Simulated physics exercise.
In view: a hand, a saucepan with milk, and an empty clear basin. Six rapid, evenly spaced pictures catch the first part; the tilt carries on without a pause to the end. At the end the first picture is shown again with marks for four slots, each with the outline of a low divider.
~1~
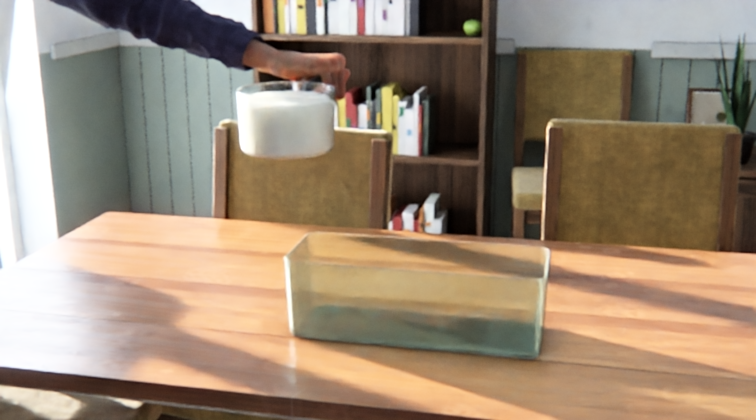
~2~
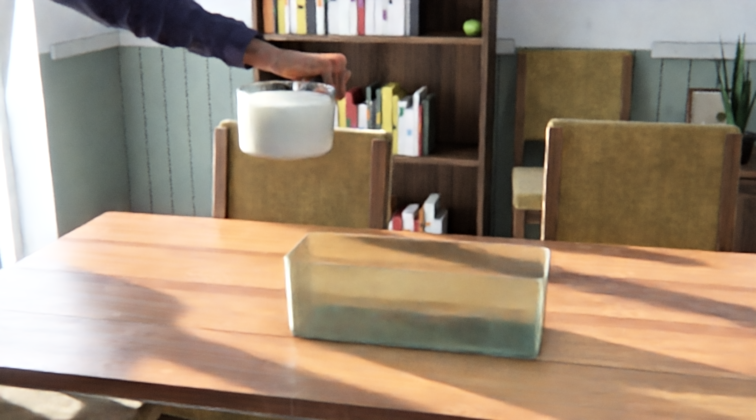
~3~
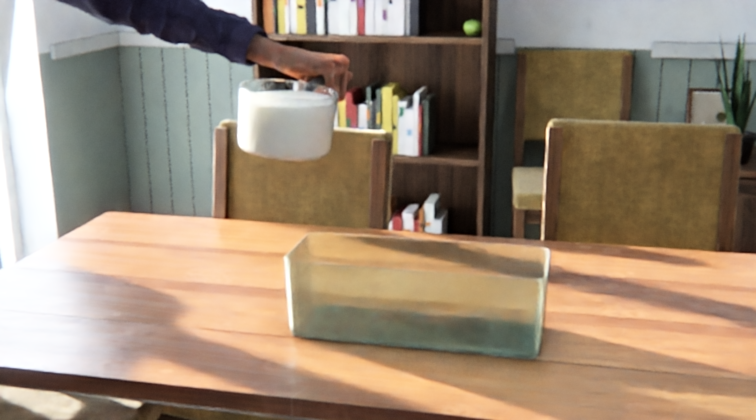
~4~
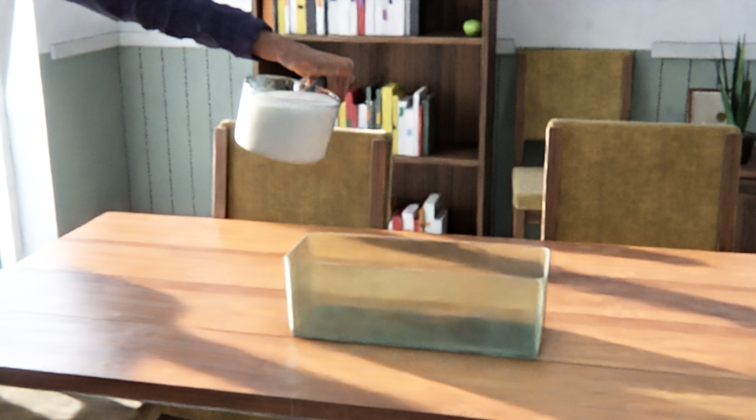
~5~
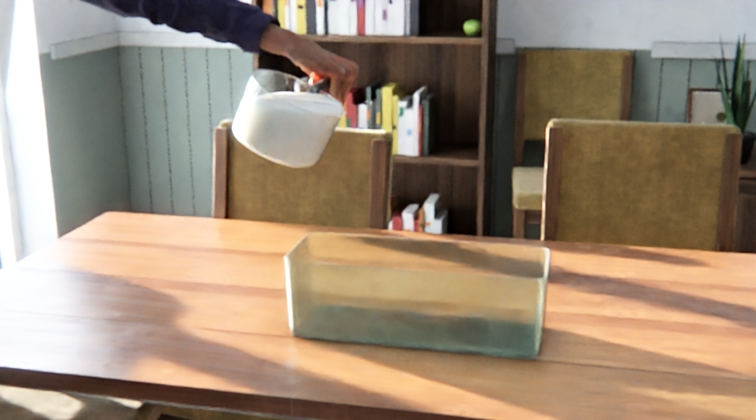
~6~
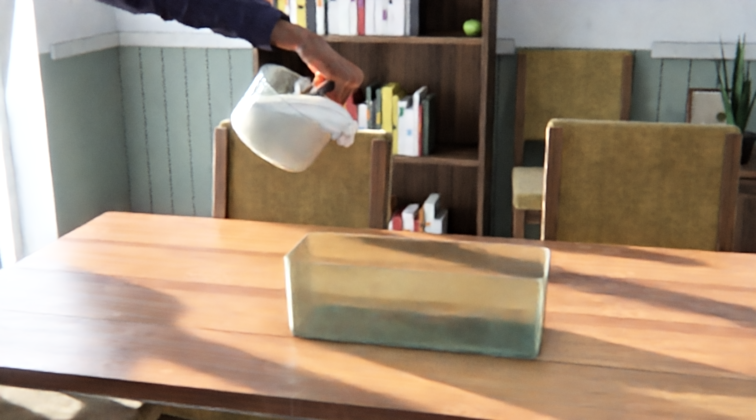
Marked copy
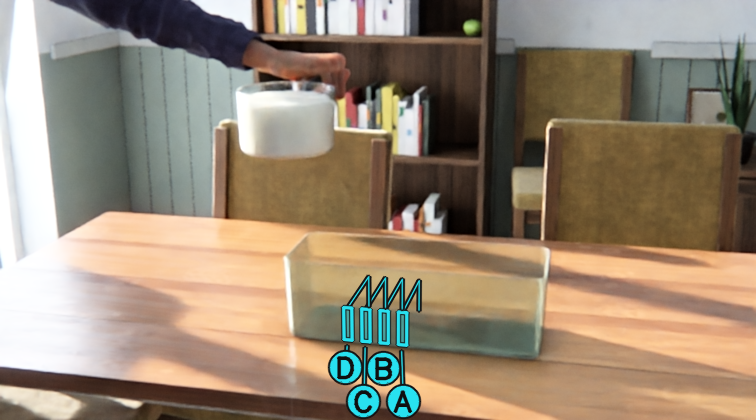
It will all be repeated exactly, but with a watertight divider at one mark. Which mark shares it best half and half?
Choose B.
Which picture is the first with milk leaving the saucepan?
Picture 5.
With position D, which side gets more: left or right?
The right side.
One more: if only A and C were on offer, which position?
C it is.
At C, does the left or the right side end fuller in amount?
The right side.
In cyan, A at (401, 351); B at (383, 349); C at (365, 347); D at (347, 345).
With A, about 81 % ends left of the wall and 14 % right of it; 5 % is lost outside.
With B, about 51 % ends left of the wall and 47 % right of it.
With C, about 28 % ends left of the wall and 71 % right of it.
With D, about 7 % ends left of the wall and 92 % right of it.
